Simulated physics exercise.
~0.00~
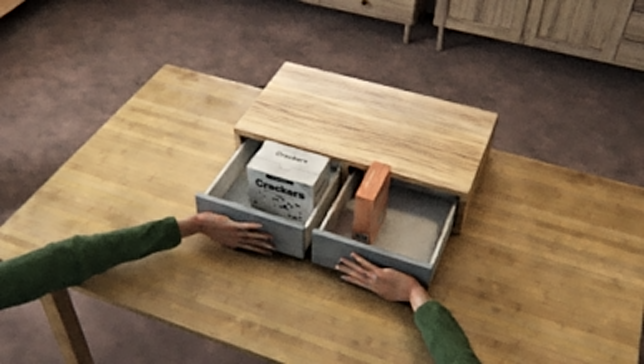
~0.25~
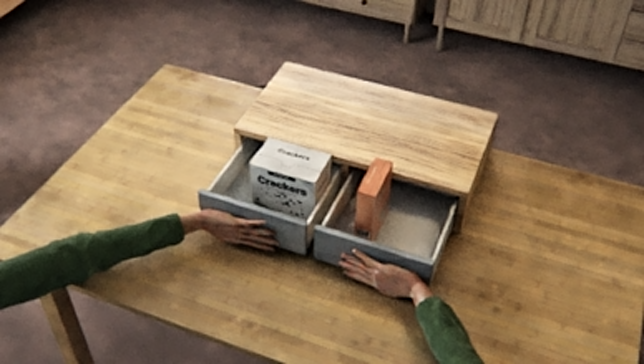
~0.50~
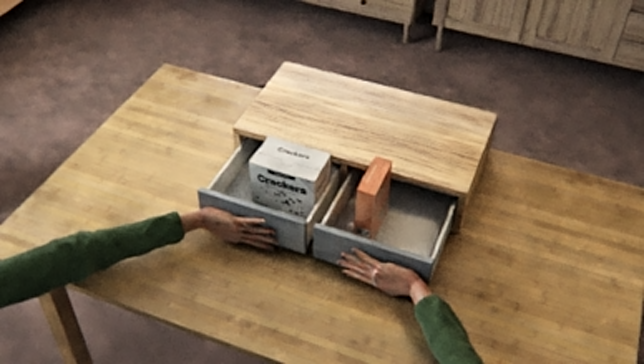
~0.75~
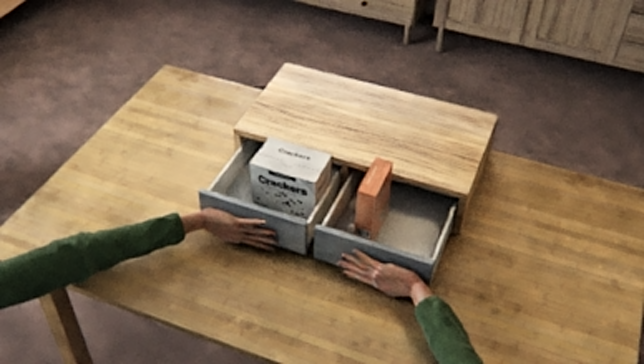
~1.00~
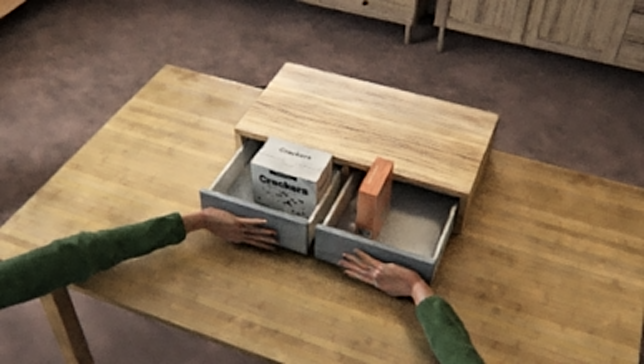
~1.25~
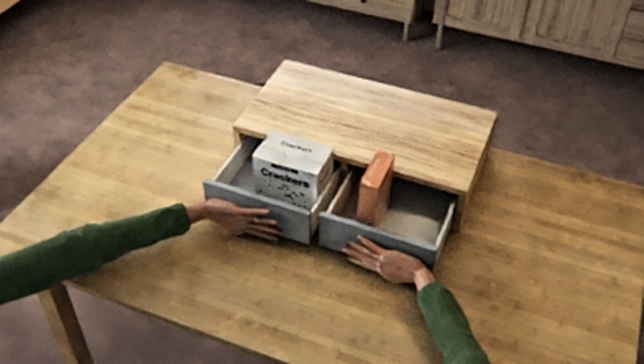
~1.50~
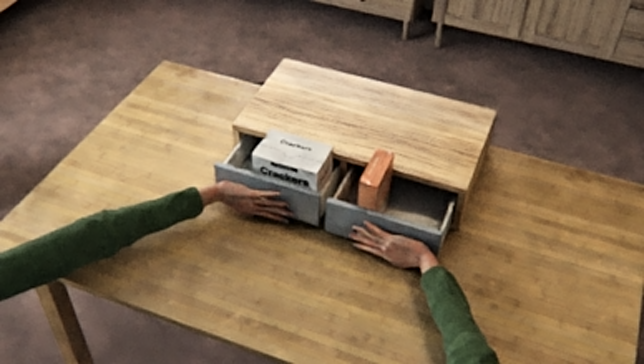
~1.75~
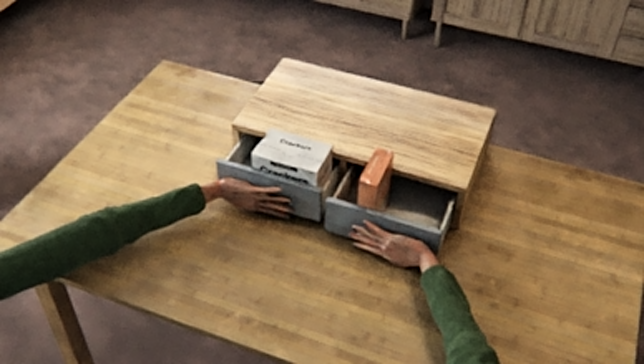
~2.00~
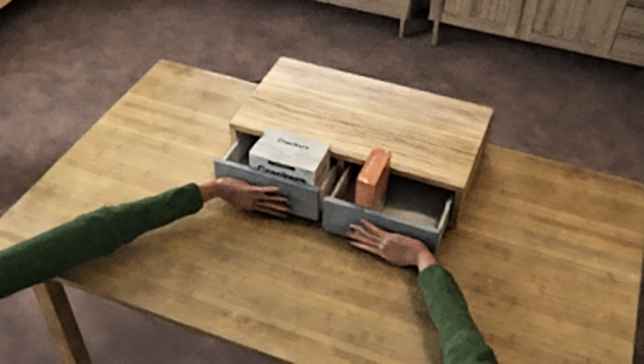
Two hands in green sleeves slowly pushing side-by-side drawers holding a crackers box and orange packet partway in, leaving both ajar.
